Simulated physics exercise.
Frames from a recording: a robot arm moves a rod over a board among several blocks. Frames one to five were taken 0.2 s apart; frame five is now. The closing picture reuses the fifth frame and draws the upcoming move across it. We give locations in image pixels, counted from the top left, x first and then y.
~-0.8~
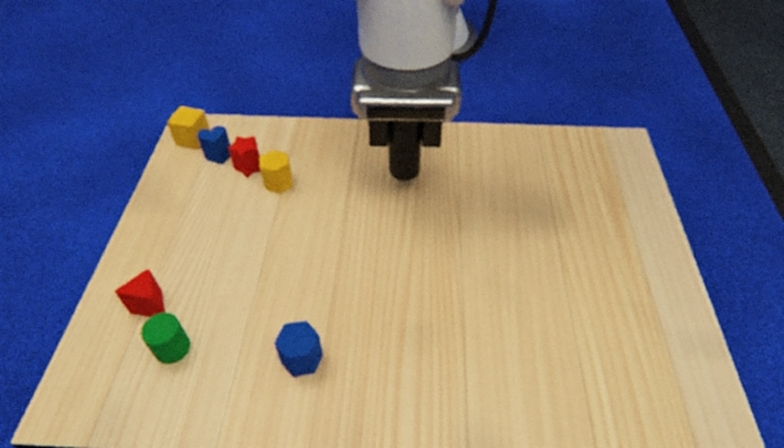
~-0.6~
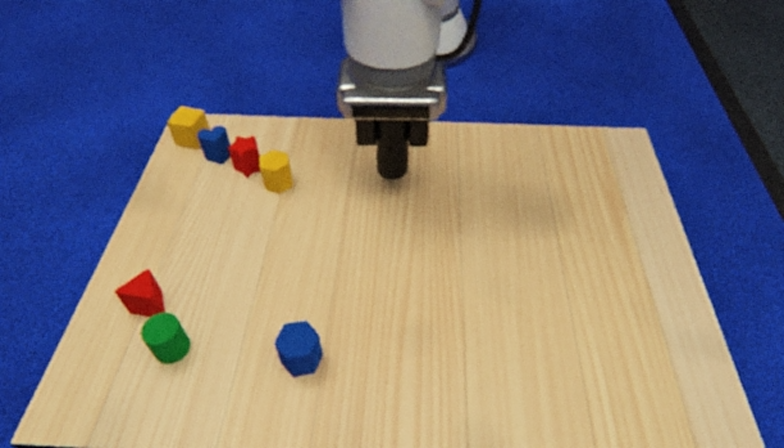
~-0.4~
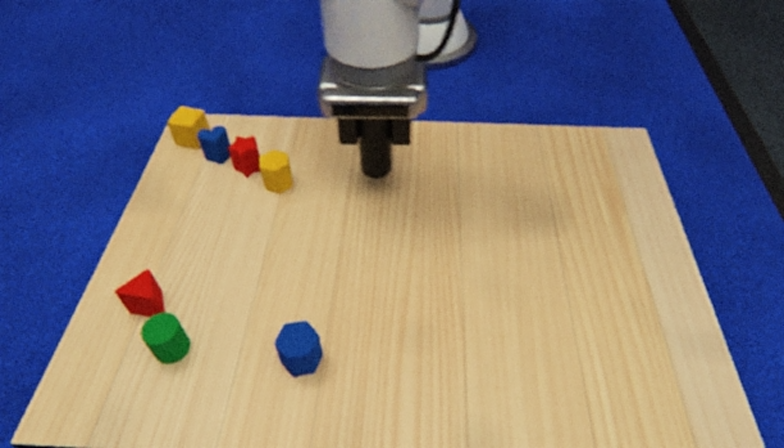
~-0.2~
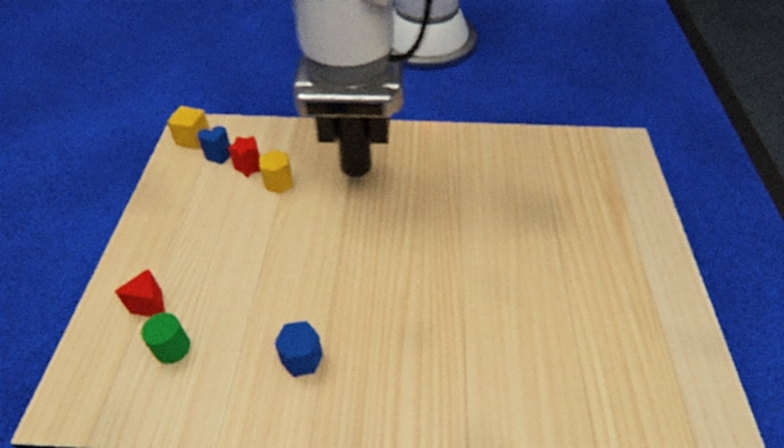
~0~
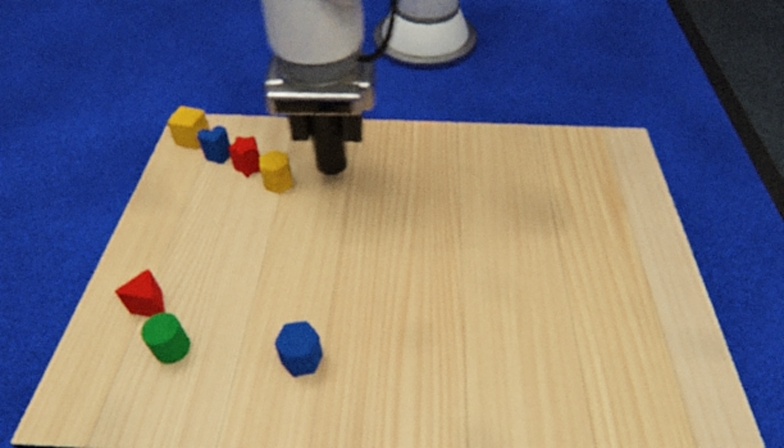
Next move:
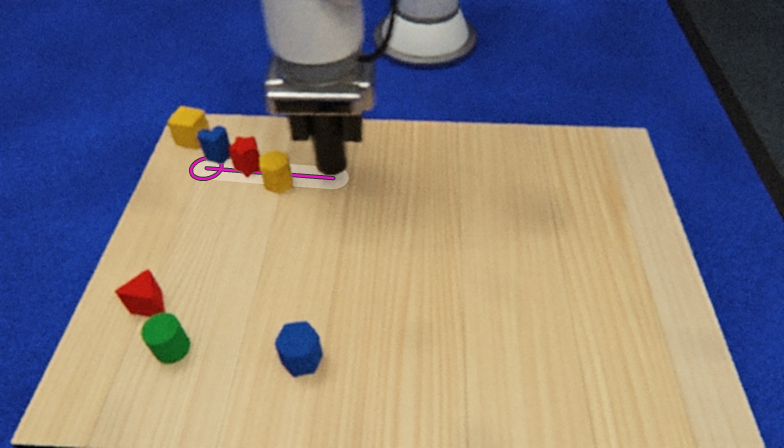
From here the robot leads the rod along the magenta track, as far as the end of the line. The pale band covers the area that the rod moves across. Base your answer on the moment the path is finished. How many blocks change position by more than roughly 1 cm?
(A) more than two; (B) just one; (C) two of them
Letter A.
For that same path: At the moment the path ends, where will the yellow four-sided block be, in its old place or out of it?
That block will leave its spot.
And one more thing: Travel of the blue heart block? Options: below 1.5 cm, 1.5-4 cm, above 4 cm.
Goes over 4 cm.
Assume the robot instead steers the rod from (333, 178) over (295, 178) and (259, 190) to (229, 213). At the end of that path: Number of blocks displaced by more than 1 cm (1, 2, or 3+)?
By the end of the path, one block has moved more than about a centimetre.
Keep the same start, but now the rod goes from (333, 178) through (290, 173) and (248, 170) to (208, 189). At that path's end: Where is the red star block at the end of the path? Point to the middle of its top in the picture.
I expect it at (196, 145).
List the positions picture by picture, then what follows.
The first frame shows rod tip at (404, 170); block tops, yellow four-sided block at (185, 116); blue heart block at (212, 133); red star block at (243, 144); yellow six-sided block at (274, 160).
The second frame shows rod at (393, 169); blocks unchanged.
The third frame shows rod at (376, 168); blocks unchanged.
The fourth frame shows rod at (356, 166); blocks unchanged.
The fifth frame shows rod at (332, 165); yellow four-sided block at (185, 116); blue heart block at (212, 133); red star block at (243, 144); yellow six-sided block at (274, 160).
Path on the board, from (333, 178) to (206, 168).
The first path, step by step. One third of the way, rod at (287, 161); yellow six-sided block at (257, 162), turned 25° anticlockwise.
Two thirds of the way, rod at (243, 158); blue heart block at (203, 129), turned 10° clockwise; red star block at (216, 139), turned 20° clockwise; yellow six-sided block at (223, 168), turned 100° anticlockwise.
At the end, rod at (201, 155); yellow four-sided block at (172, 108), turned 70° clockwise; blue heart block at (167, 123), turned 20° clockwise; red star block at (176, 135), turned 30° clockwise; yellow six-sided block at (218, 168), turned 130° anticlockwise.
